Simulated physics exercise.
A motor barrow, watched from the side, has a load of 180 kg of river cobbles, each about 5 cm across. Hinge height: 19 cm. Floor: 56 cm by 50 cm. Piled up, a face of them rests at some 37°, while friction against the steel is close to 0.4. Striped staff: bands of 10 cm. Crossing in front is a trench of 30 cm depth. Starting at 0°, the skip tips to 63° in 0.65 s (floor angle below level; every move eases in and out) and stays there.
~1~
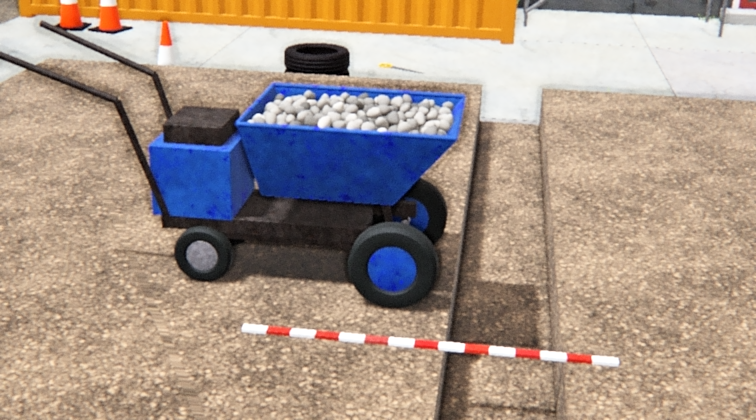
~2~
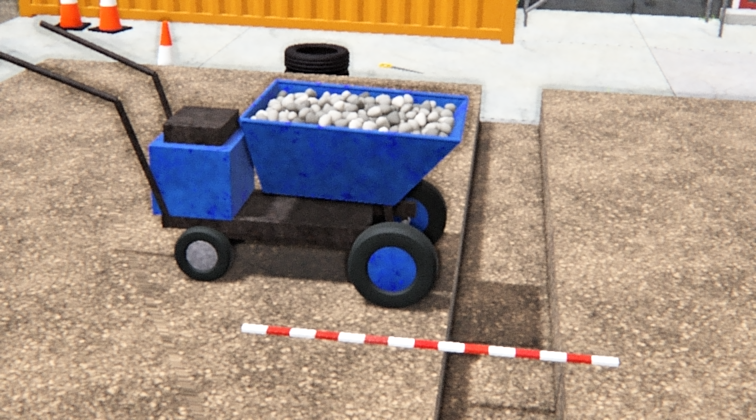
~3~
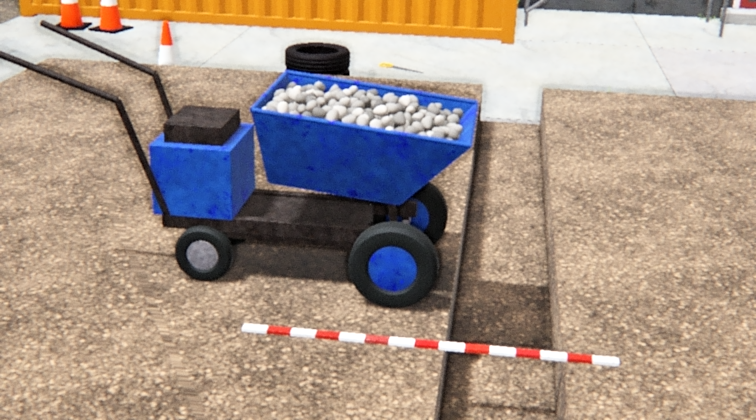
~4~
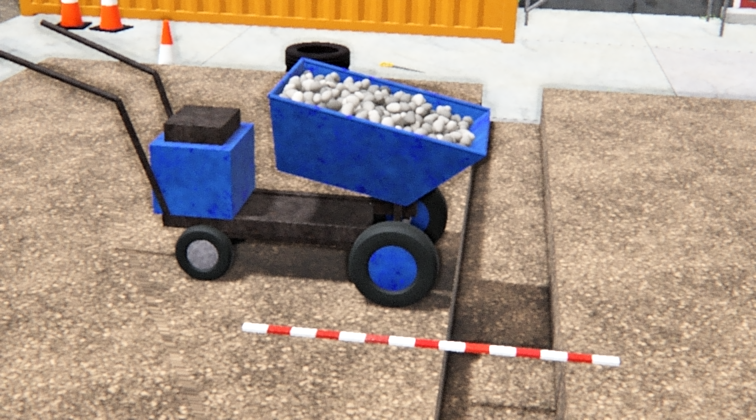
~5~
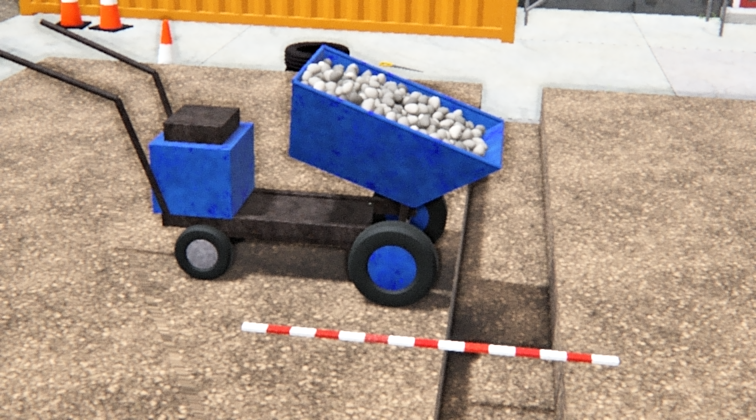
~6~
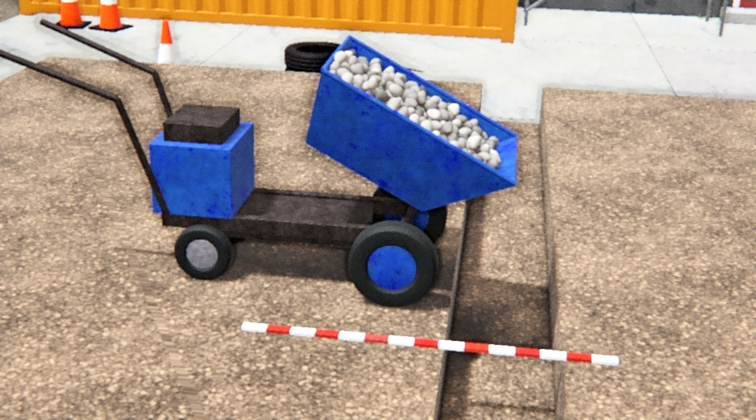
To begin with, a blue motor barrow heaped with pale rounded stones stands beside a trench, its skip level behind a red-and-white striped staff. The skip's left end then lifts gradually and its lip swings down to the right, until the skip slants steeply with the stones still inside.
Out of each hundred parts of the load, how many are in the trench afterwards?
About 26 out of 100.
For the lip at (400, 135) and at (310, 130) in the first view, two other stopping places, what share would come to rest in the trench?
First place roughly 60%, second roughly 70%.
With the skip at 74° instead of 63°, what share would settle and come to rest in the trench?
Some 25% would finish there.
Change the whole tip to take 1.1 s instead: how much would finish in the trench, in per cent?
Close to 35 per cent then.
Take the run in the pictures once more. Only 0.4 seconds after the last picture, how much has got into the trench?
Roughly 0 percent of the load.
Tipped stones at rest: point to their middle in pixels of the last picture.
Centre estimate: Around (609, 291).
Then, 0.2 s after the last picture the floor is at 53°, 100 % in the skip; the foremost stones are at (531, 209).
Then, 0.4 s after the last picture the floor is at 63°, 78 % in the skip, 2 % in the trench, 20 % past the trench; the foremost stones are at (627, 294).
Then, 0.8 s after the last picture the floor is at 63°, 36 % in the skip, 2 % in the trench, 61 % past the trench; the foremost stones are past the picture's edge.
Then, 2.8 s after the last picture the floor is at 63°, 9 % in the skip, 26 % in the trench, 65 % past the trench; the foremost stones are past the picture's edge.
